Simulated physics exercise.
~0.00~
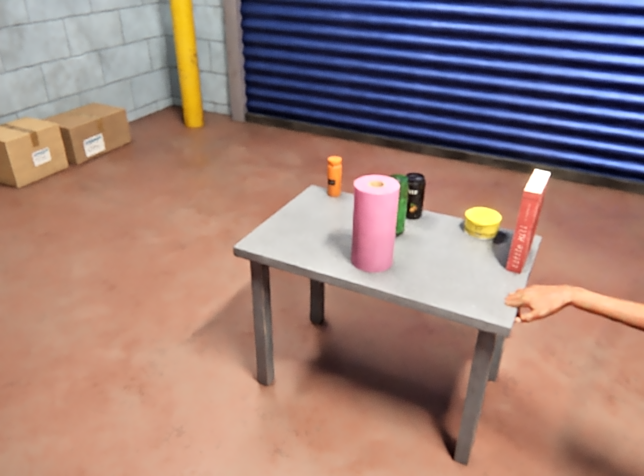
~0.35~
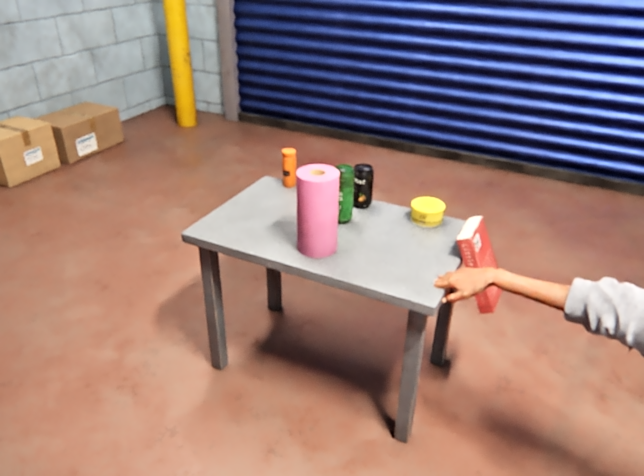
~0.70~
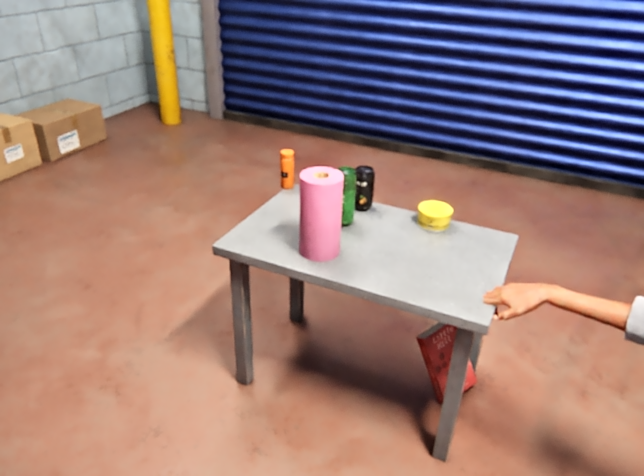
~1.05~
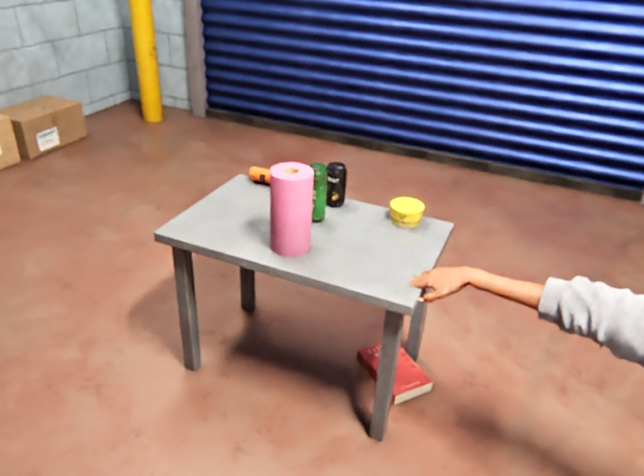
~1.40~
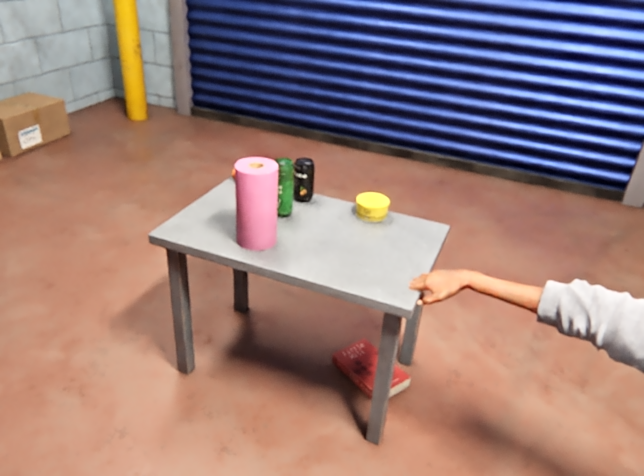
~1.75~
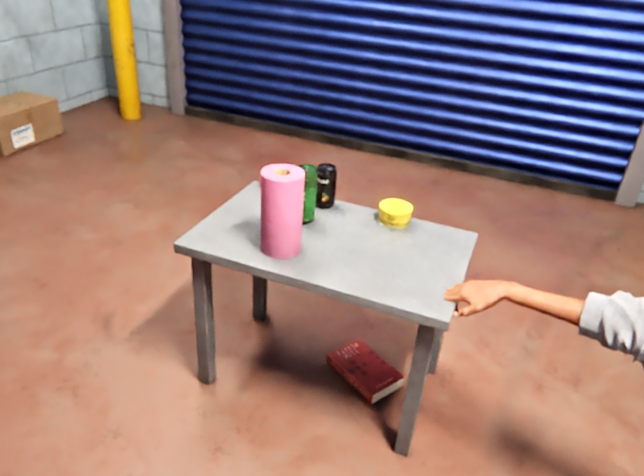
In a warehouse space with a blue roller shutter, a hand jerks a small grey table back and forth; the red book falls off the right end to the floor and the orange shaker tips over, while the pink roll, two cans and yellow tub stay upright on top.
